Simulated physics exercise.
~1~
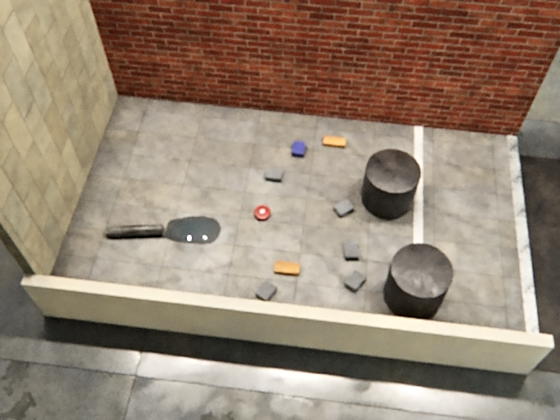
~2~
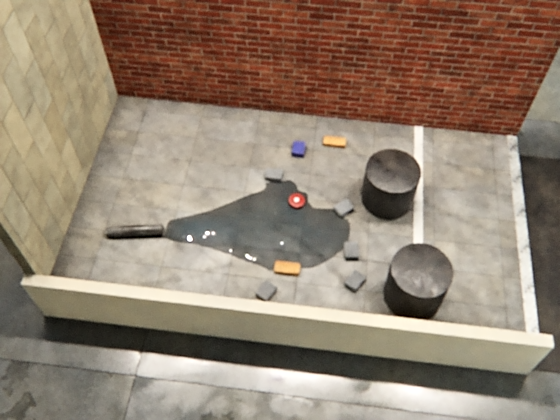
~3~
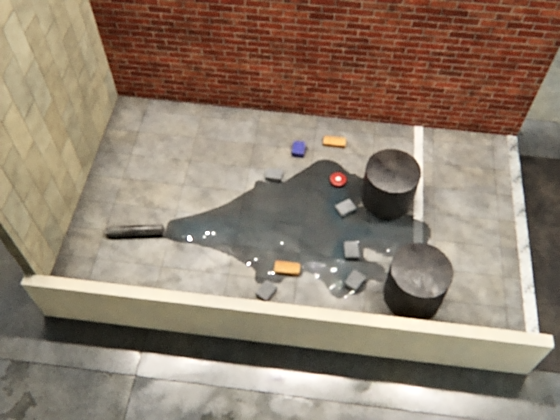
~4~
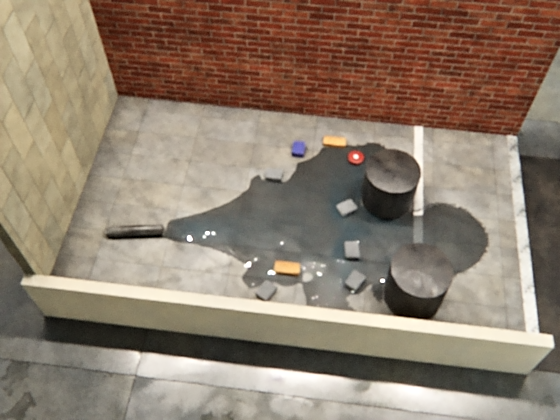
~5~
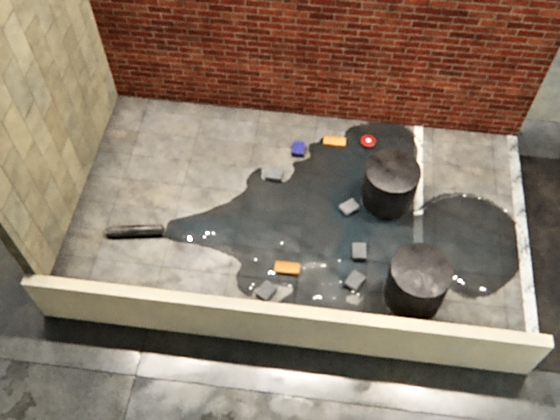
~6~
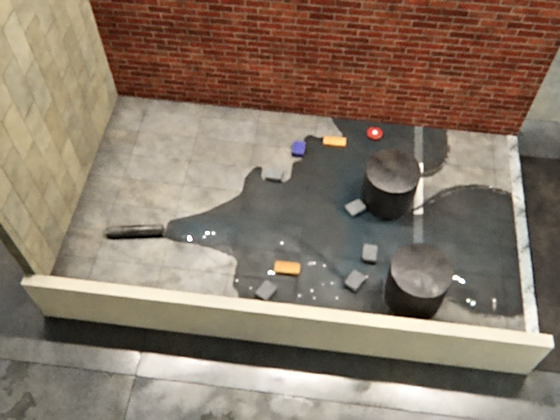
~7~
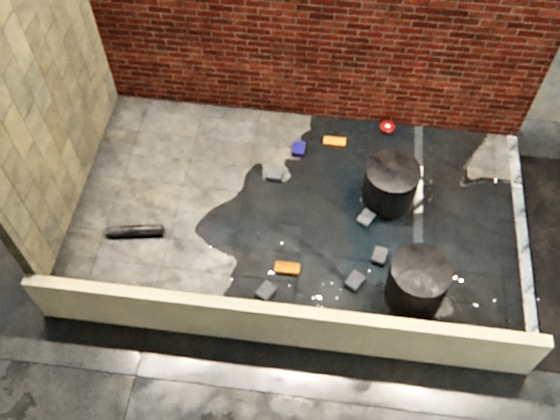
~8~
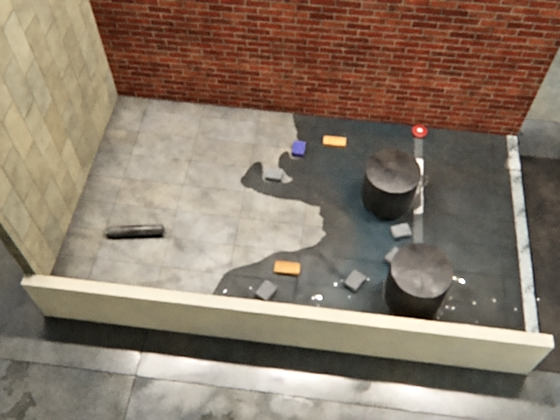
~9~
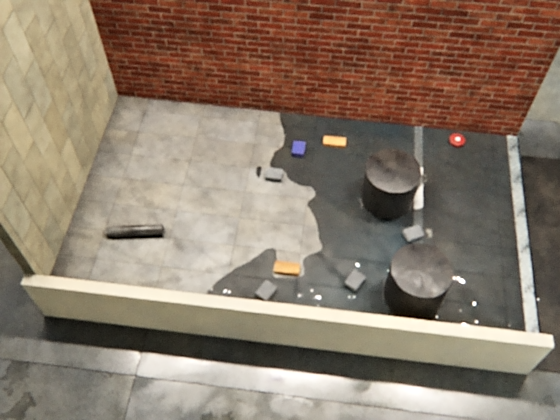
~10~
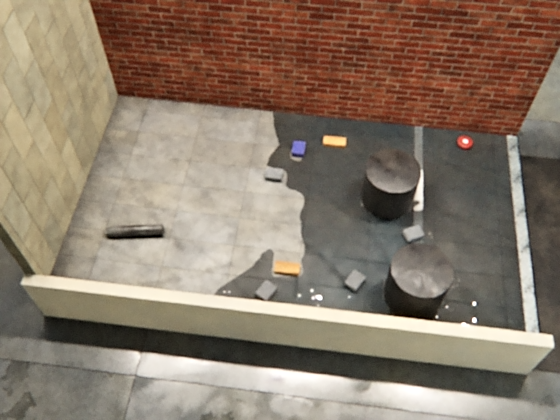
In a walled bay with a brick back wall, water poured from a pipe end and spread right around two dark drums, carrying a red lid along the wall and past the white line, while the blue piece stayed short of it.
